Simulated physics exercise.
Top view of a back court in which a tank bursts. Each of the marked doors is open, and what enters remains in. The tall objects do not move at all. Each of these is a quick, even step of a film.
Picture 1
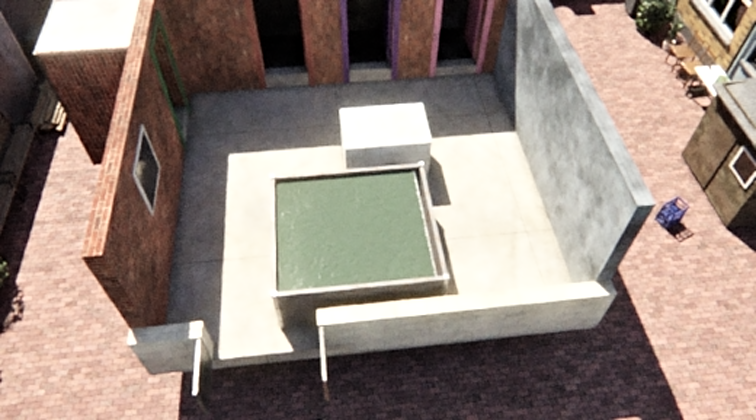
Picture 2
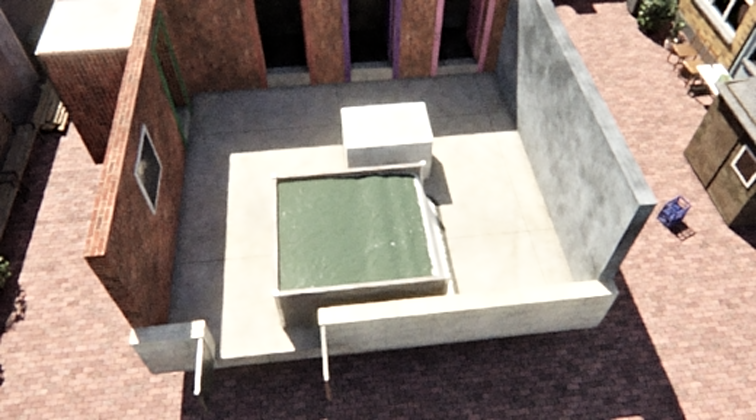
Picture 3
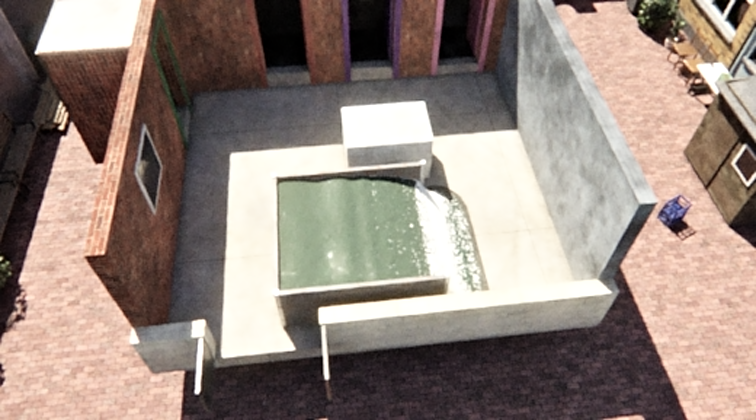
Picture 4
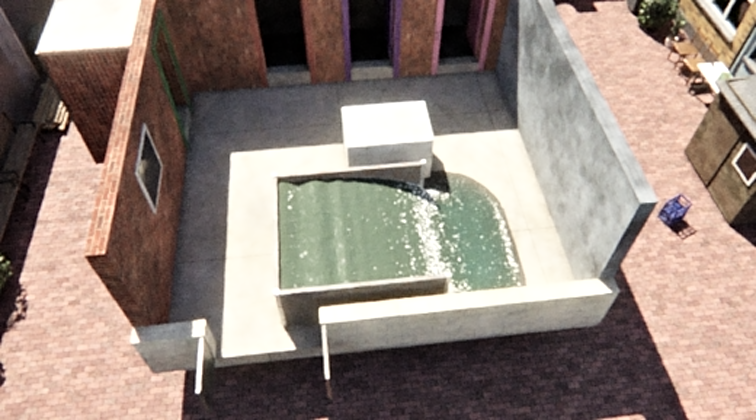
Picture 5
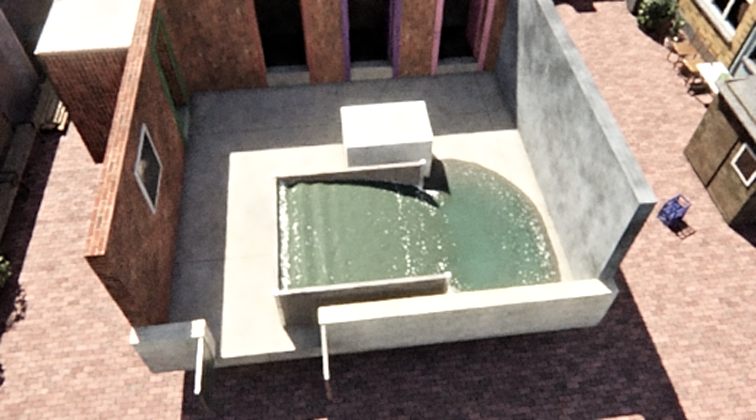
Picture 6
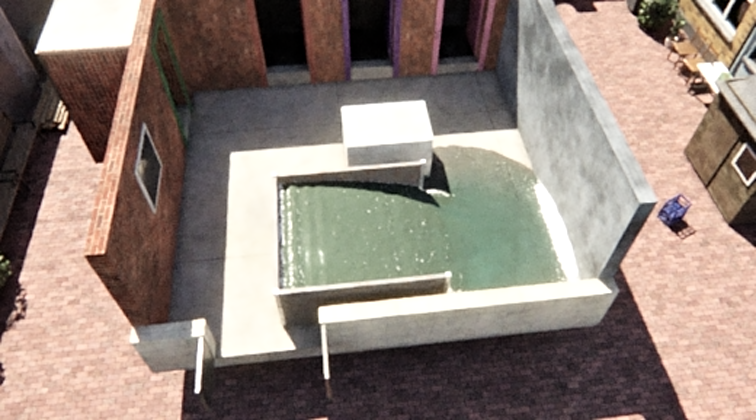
The clip shows a walled courtyard from above, where still green water in a square tank begins pouring out through the right side, then spreads across the pale floor in a curved, glittering sheet towards the grey wall.
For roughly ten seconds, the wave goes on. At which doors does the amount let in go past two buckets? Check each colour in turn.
Door by door: The green door stays at two or fewer; the red door stays at two or fewer; the purple door stays at two or fewer; the pink door goes past two.
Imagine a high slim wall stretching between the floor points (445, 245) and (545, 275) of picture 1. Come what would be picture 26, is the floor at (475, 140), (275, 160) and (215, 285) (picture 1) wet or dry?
Taking the three spots in turn, they are inundated, unwetted and unwetted.
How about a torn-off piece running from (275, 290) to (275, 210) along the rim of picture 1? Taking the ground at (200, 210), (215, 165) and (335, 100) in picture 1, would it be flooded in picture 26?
The first point is soaked, the second soaked, the third soaked.
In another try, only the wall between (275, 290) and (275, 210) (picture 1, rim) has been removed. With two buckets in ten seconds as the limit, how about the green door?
Lab note: Green door, below the mark.
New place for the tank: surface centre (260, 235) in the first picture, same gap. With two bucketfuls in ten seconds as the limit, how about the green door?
Green falls short.
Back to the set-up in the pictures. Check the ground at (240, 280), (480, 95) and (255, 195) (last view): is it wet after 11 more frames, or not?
The three points read clear, soaked through and clear.
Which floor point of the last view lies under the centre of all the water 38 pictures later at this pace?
I'd mark it close to (381, 175).
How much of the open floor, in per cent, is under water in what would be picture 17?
It comes out near 35 percent.
A moment on, water covers 25 % of the floor; the green door not reached, the red door not reached, the purple door not reached, the pink door not reached.
Next, water covers 35 % of the floor; the green door not reached, the red door not reached, the purple door not reached, the pink door wet at the sill, nothing in.
Then, water covers 55 % of the floor; the green door not reached, the red door wet at the sill, nothing in, the purple door wet at the sill, nothing in, the pink door far over two buckets in.
Later, water covers 90 % of the floor; the green door wet at the sill, nothing in, the red door wet at the sill, nothing in, the purple door wet at the sill, nothing in, the pink door far over two buckets in.
In the end, water covers 100 % of the floor; the green door wet at the sill, nothing in, the red door wet at the sill, nothing in, the purple door wet at the sill, nothing in, the pink door far over two buckets in.
